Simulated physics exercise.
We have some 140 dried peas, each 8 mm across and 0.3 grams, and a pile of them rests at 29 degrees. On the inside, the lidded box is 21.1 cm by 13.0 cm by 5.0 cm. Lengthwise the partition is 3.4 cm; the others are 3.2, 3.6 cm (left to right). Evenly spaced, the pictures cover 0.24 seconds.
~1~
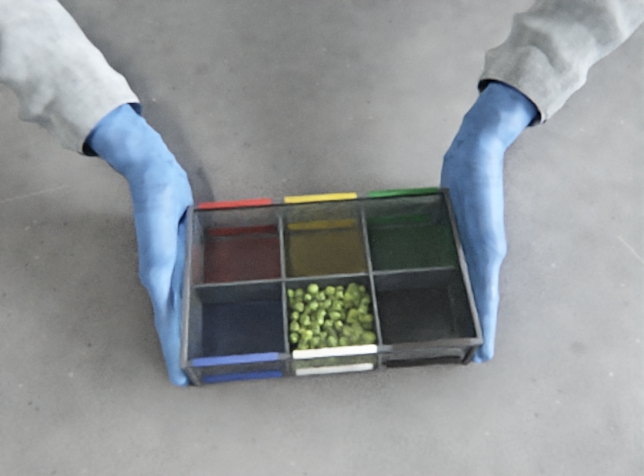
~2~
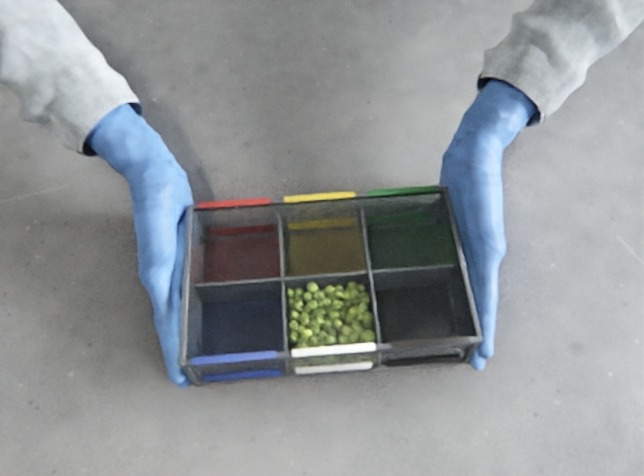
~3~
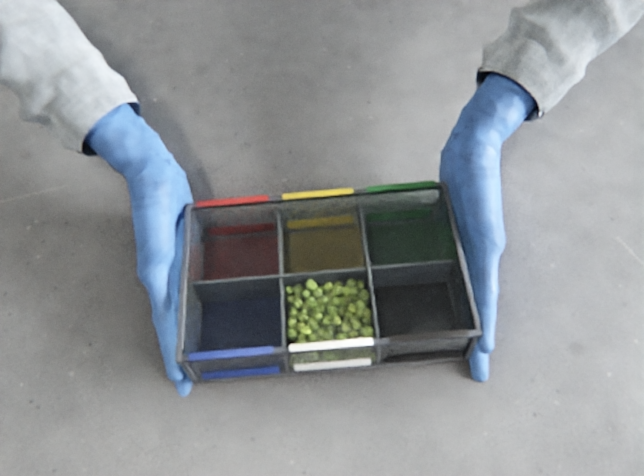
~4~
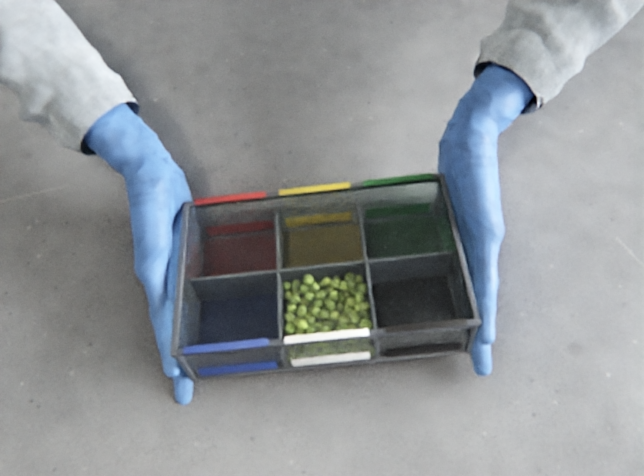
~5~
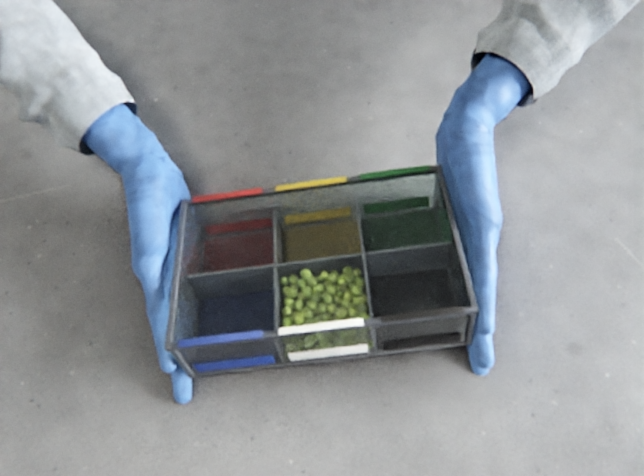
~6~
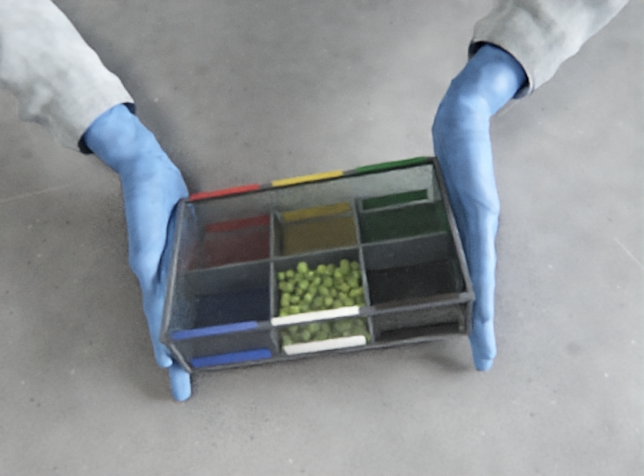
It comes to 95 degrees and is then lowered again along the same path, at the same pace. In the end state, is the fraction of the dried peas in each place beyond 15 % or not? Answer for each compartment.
As I see it, red: Beats the threshold. Blue: Fails to beat the threshold. Green: Fails to beat the threshold. Yellow: Fails to beat the threshold. White: Beats the threshold. Black: Fails to beat the threshold.
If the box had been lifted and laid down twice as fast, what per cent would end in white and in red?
The white compartment would end with 55 per cent and the red one with 35 per cent.
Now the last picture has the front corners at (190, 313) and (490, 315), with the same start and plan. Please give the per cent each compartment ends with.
By the end red holds 0%, blue holds 0%, green holds 25%, yellow holds 5%, white holds 70% and black holds 5%.
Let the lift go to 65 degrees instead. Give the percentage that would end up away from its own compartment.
10 percent.
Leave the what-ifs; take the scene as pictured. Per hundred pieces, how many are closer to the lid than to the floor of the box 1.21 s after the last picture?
Share: Approx. 40 %.
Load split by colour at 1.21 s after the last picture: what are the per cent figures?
In per cent: Red 25, blue 5, green 0, yellow 0, white 70, black 0.
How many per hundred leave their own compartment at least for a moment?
Around 55 percent.
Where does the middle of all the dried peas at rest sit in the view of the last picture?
I'd say roughly (268, 284).
Then, 1.21 s after the last picture, tilt 95 degrees; red 25 %, blue 5 %, white 70 %.
Then, 2.02 s after the last picture, tilt 43 degrees; red 50 %, white 45 %.
Then, 2.84 s after the last picture, tilt 0 degrees; red 55 %, white 45 %.
In the end, red 55 %, blue 0 %, green 0 %, yellow 0 %, white 45 %, black 0 %.
